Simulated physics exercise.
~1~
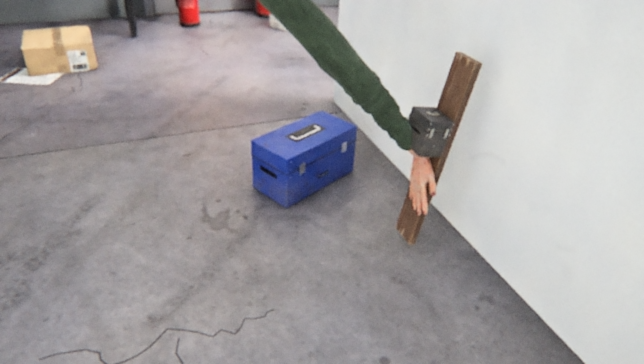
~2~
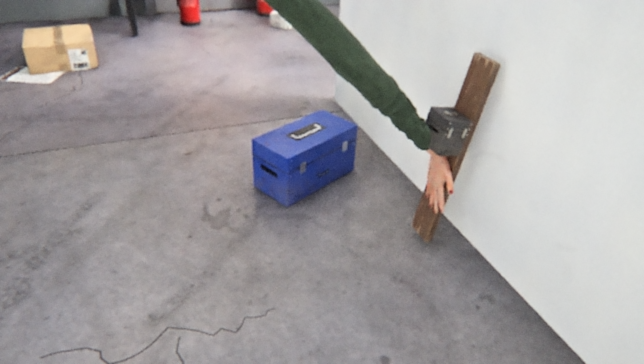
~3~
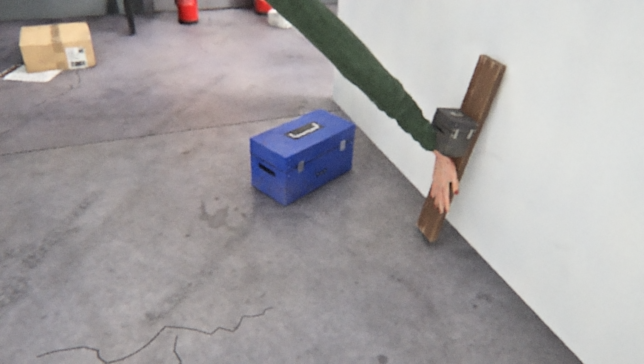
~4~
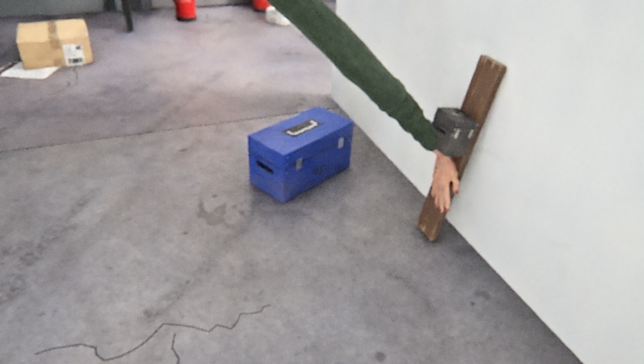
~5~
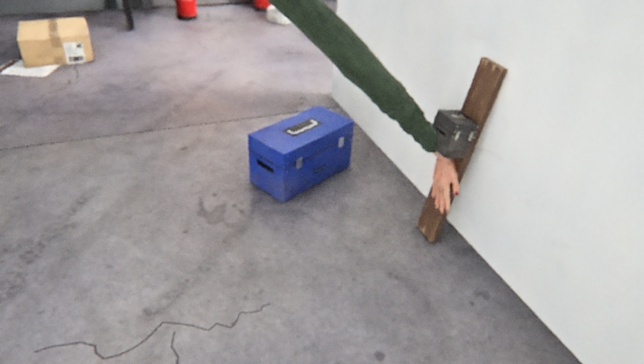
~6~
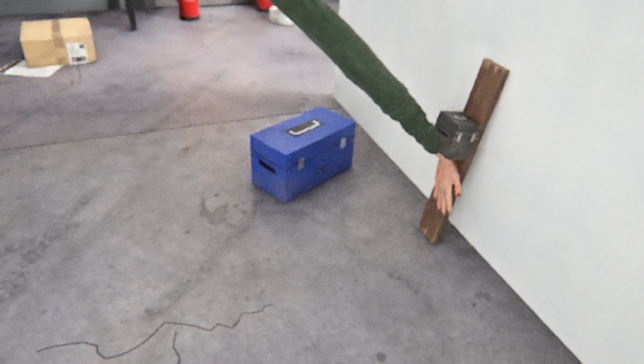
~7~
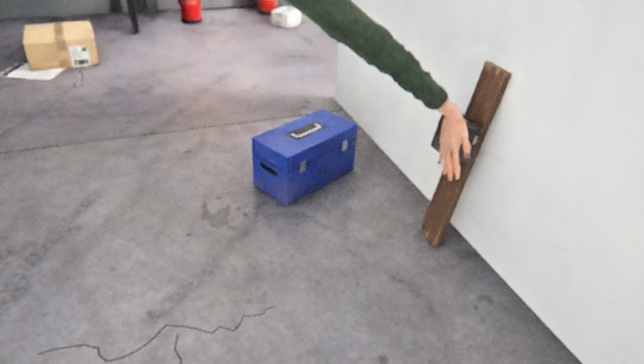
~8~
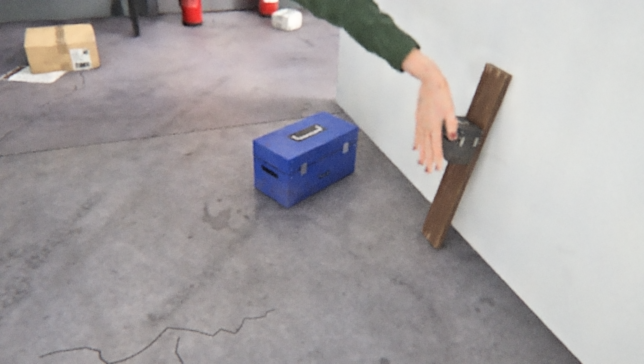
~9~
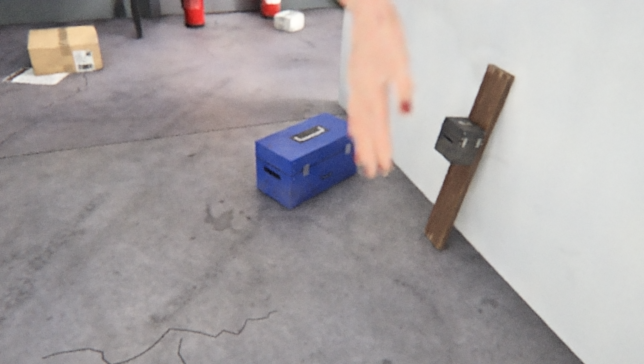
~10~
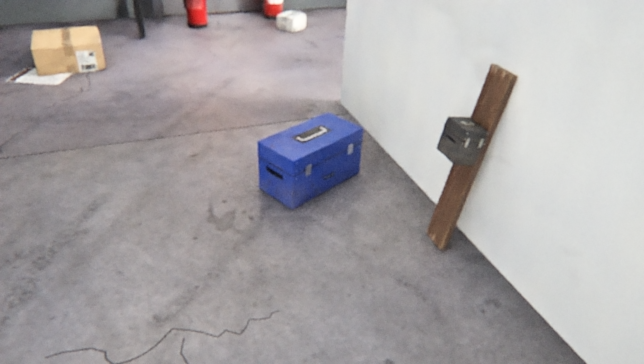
The footage shows a hand in a green sleeve moving a brown plank, with a dark box-like object on it, slightly right to lean against a white wall beside a blue toolbox. The hand lets go and withdraws, and the plank stays leaning.
